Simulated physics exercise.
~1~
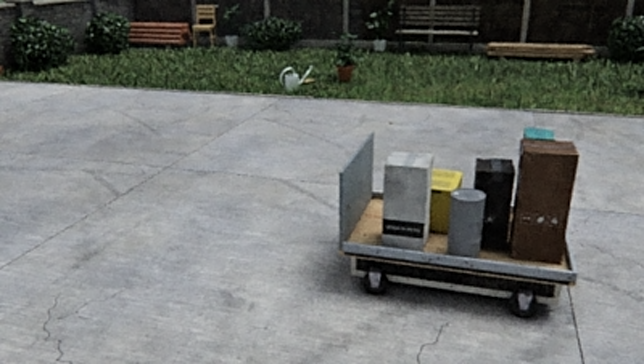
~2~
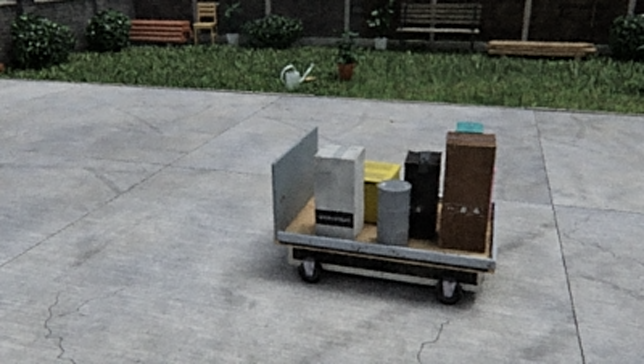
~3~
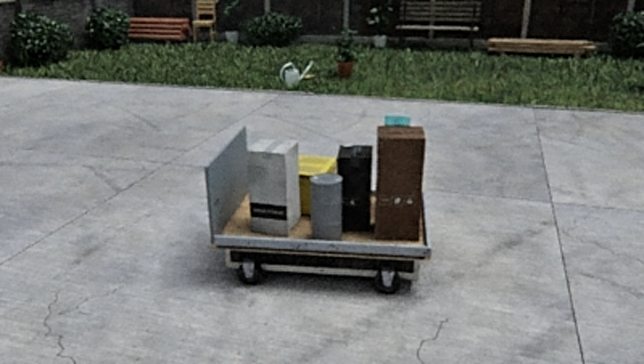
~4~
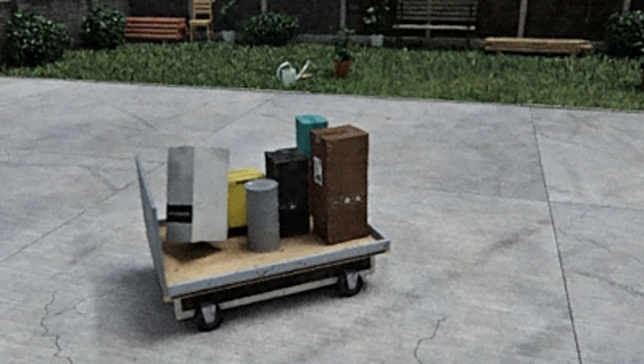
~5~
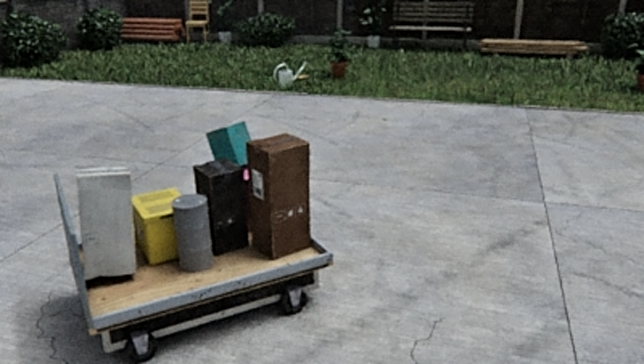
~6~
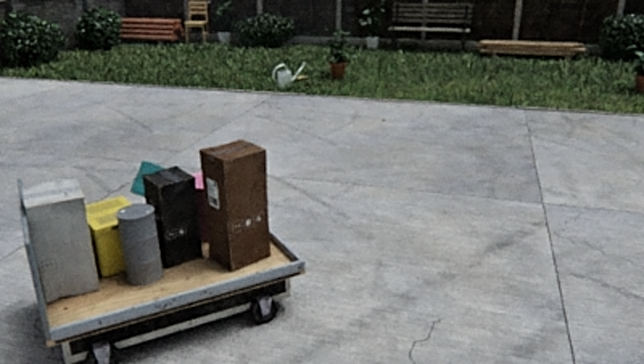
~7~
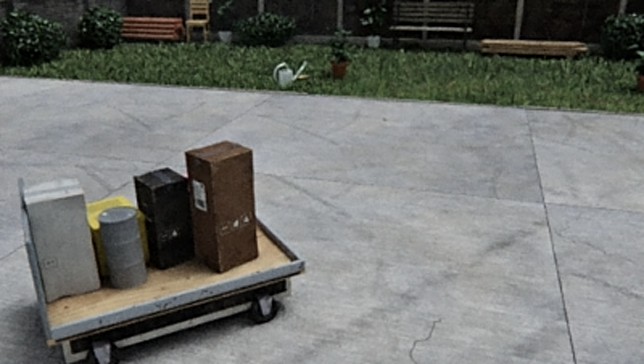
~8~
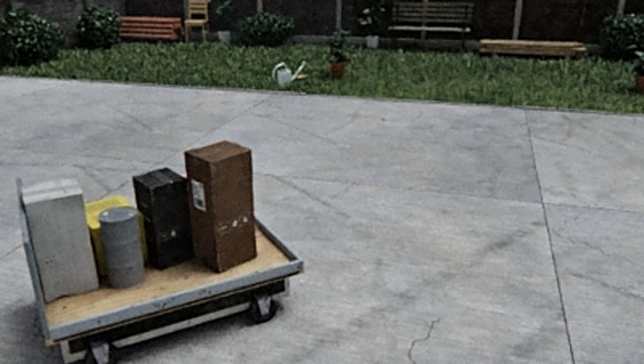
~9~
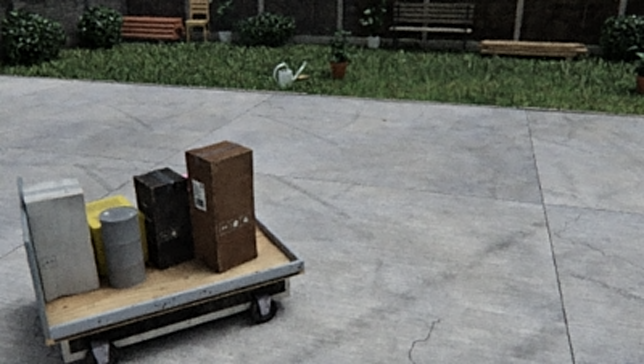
The footage shows a flat cart loaded with boxes, a grey canister and a yellow tote rolling left across a concrete yard, then swinging toward the viewer as a turquoise box tips over and drops from view behind the load, before the cart stops with the other visible items upright.
